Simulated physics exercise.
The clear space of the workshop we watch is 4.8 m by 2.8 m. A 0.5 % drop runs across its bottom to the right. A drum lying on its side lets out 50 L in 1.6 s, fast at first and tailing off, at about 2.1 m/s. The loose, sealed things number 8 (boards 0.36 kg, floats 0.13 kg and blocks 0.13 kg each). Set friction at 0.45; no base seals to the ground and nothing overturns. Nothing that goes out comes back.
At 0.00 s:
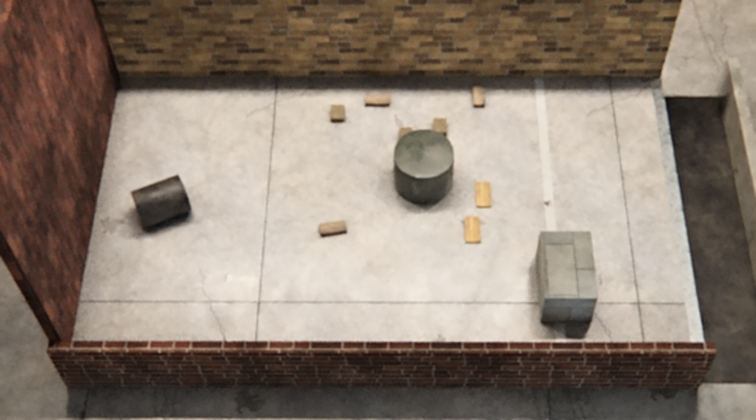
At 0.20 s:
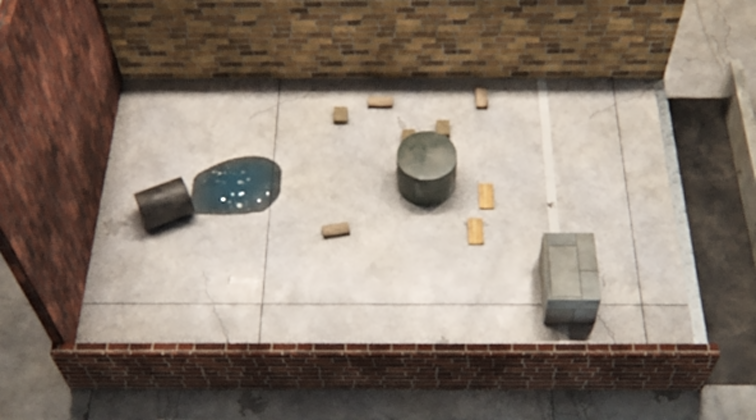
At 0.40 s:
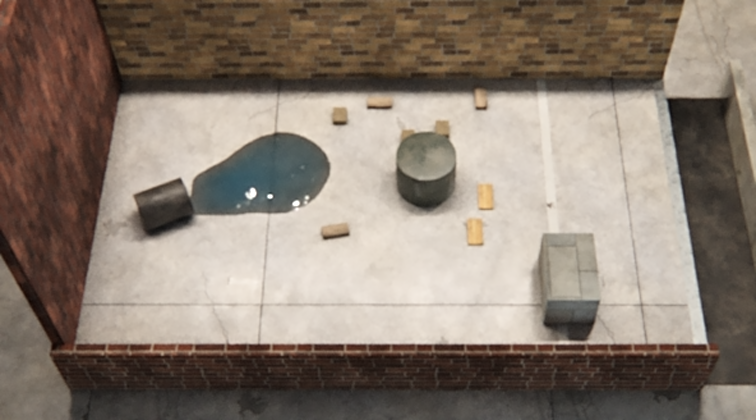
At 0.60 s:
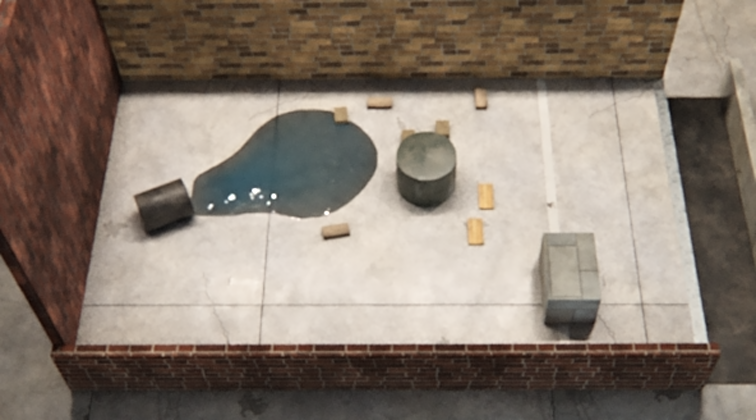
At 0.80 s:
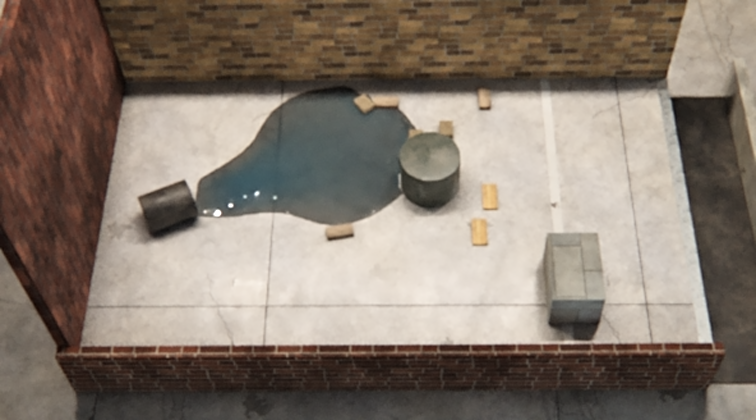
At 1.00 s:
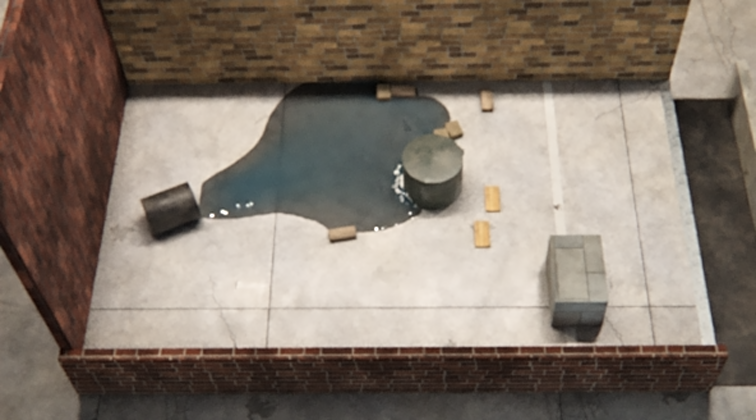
Dark blue water spreads from the open end of a drum lying on its side at the left, growing from a small puddle across the pale concrete floor. It widens rightward and toward the back brick wall, nudging a few small tan blocks, and laps around the upright green cylinder.
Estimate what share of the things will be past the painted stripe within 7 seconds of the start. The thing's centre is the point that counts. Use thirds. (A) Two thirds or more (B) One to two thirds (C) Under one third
One to two thirds.
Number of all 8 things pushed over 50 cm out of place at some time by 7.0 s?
5.
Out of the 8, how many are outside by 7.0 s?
The number is 4.
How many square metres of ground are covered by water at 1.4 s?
Roughly 2.5 m2.
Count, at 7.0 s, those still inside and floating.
I'd say 0 of them.
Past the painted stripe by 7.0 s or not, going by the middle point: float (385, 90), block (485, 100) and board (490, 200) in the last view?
Going one by one, I'd say it does, then it does, then it doesn't.
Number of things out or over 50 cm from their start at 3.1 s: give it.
By then the count is 5.
After 1.4 s 0 of 8 are over the mark; 3 afloat.
After 3.1 s 5 of 8 are over the mark; 2 afloat.
After 4.9 s 5 of 8 are over the mark; 0 afloat.
After 7.0 s 5 of 8 are over the mark; 0 afloat.
